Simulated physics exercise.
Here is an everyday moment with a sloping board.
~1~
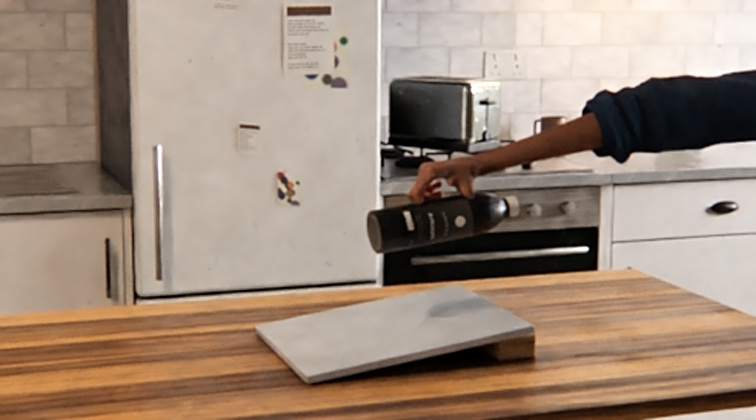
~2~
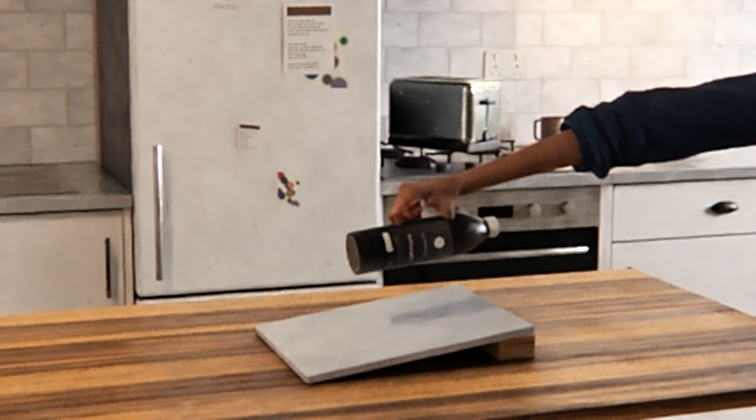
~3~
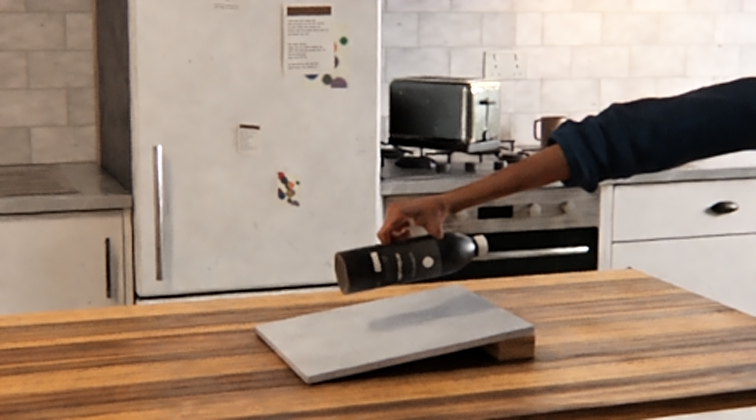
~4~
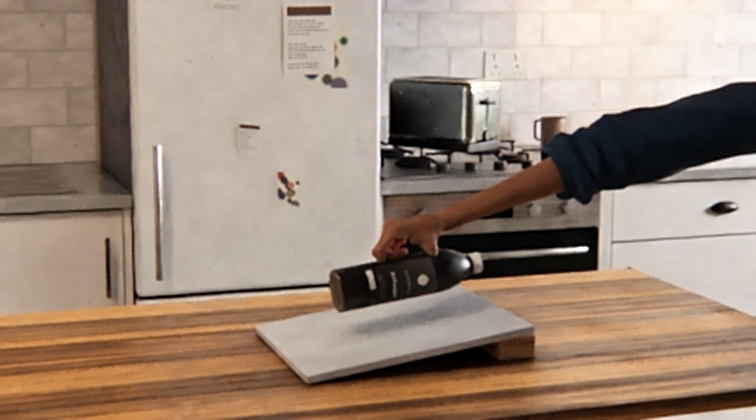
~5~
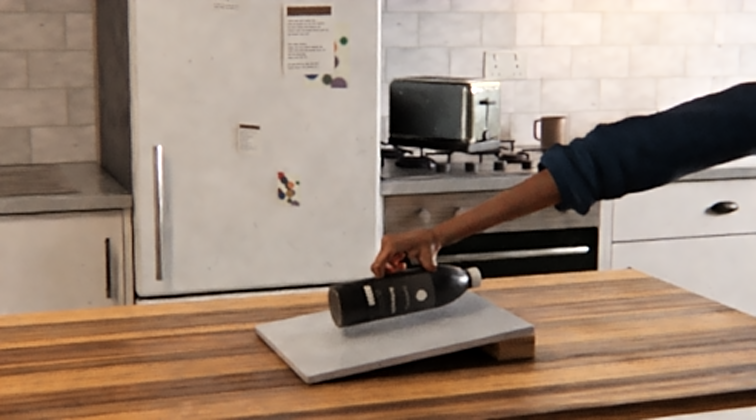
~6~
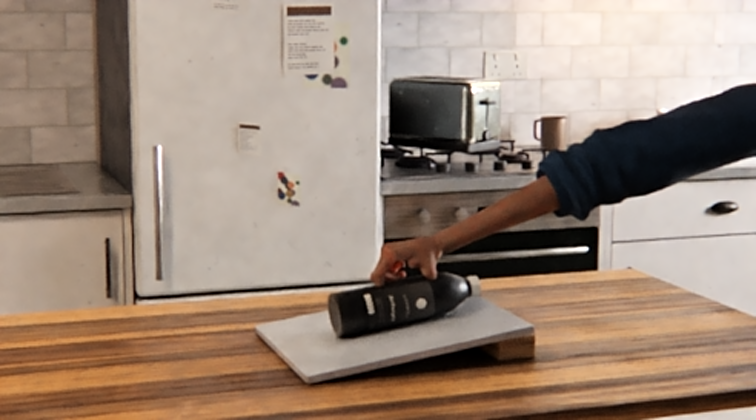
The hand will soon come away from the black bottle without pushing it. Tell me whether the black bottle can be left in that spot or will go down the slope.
At a standstill.
Then, 0.20 s later than the last frame, all is still.
Then, 0.40 s later than the last frame, black bottle resting near (407, 300).
When it is over, it is as before. End places, in pixels of the last picture, black bottle near (407, 300). The black bottle keeps its place.
